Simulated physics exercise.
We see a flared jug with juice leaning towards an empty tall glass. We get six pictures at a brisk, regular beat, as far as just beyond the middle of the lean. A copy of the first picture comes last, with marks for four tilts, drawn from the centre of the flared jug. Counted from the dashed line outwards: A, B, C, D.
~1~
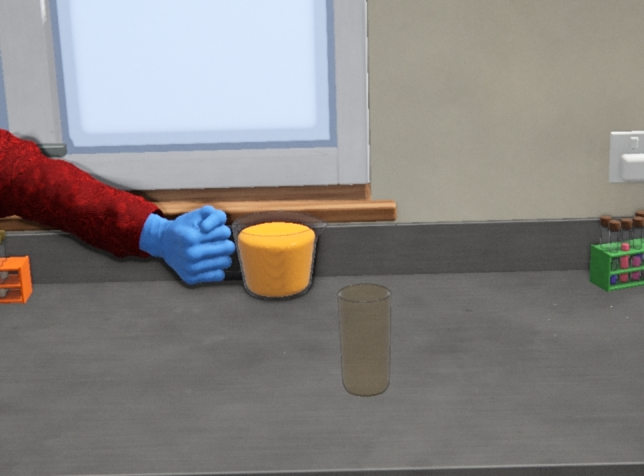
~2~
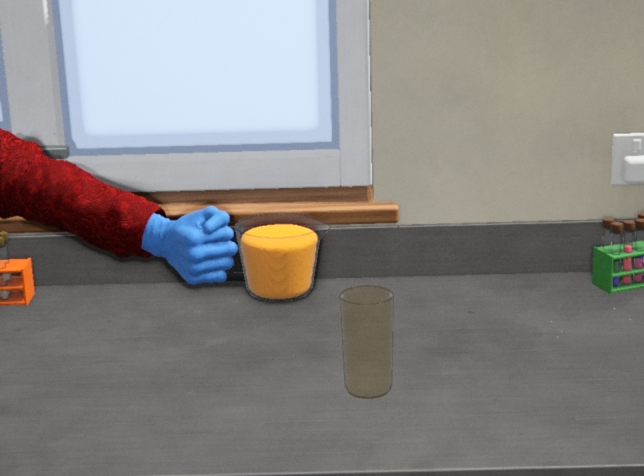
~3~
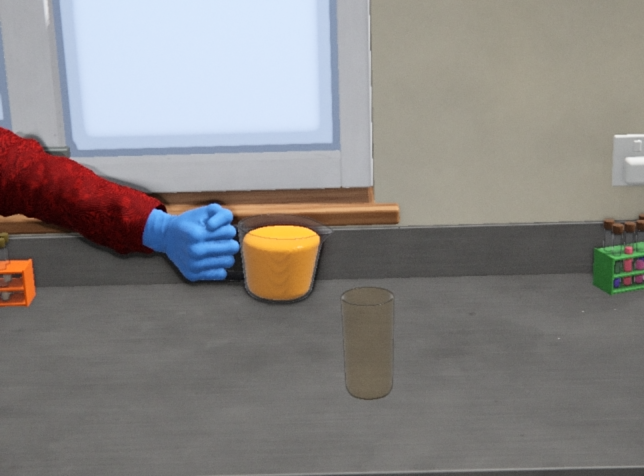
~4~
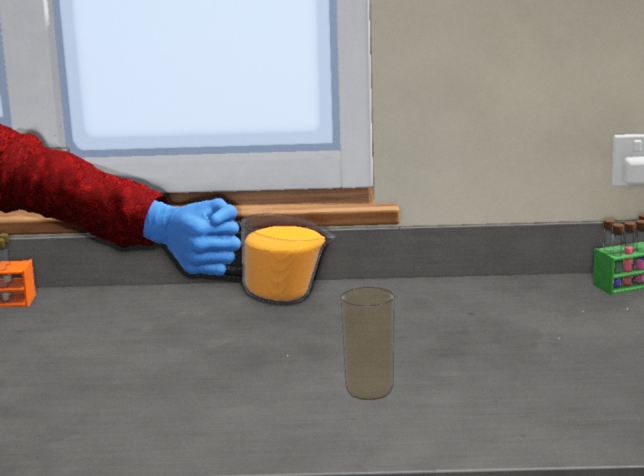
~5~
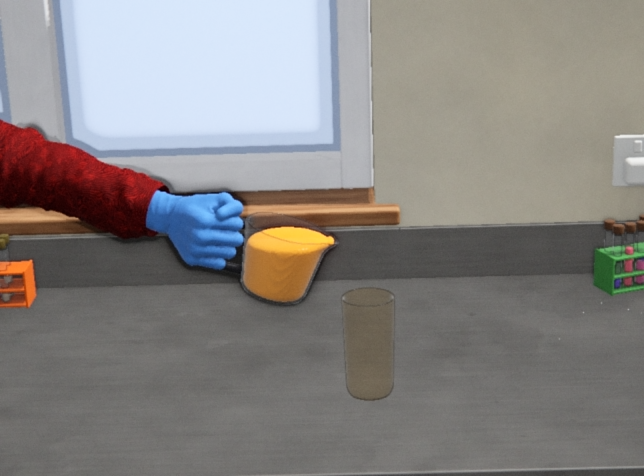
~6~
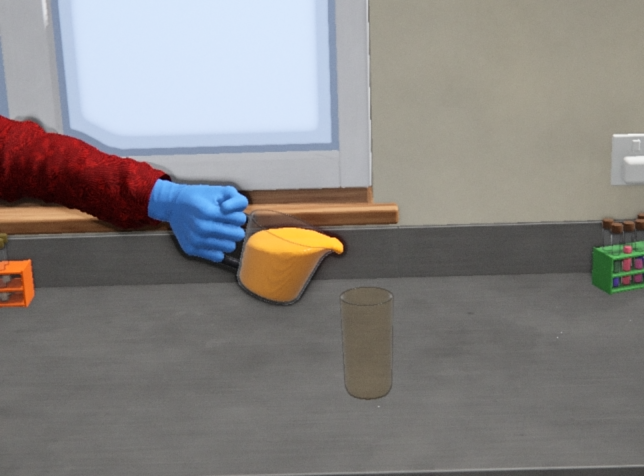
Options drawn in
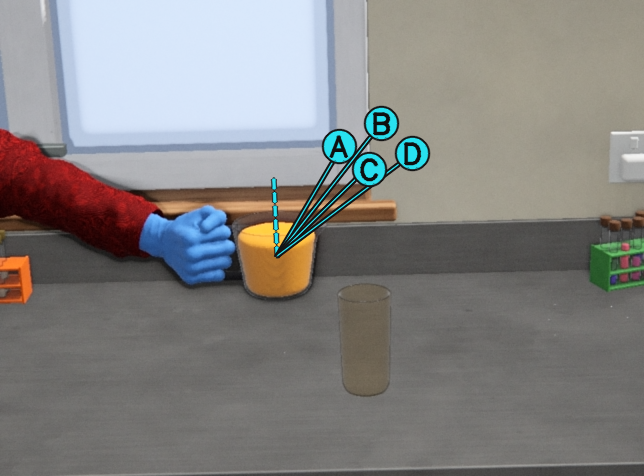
A blue-gloved hand in a fuzzy red sleeve reaches in from the left, holding a clear jug of orange juice above a grey counter, seen from the front and slightly above. An empty, brownish tall glass stands to the jug's lower right, with an orange rack at left, a green one at right, and a window behind. The view shifts very slightly at first, then the hand tilts the jug gradually rightward until juice reaches over its lip.
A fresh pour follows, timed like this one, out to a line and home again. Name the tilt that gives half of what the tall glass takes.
Tilt C.
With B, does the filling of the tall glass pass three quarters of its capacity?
No.
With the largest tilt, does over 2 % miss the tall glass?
No.
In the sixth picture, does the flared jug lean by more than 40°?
No.
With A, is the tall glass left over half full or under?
Under half.
On the marked copy, A at (332, 162); B at (370, 136); C at (355, 179); D at (399, 163).
With A, the tall glass ends with about 22 % of what it can hold.
With B, the tall glass ends with about 35 % of what it can hold.
With C, the tall glass ends with about 49 % of what it can hold.
With D, the tall glass ends with about 64 % of what it can hold.
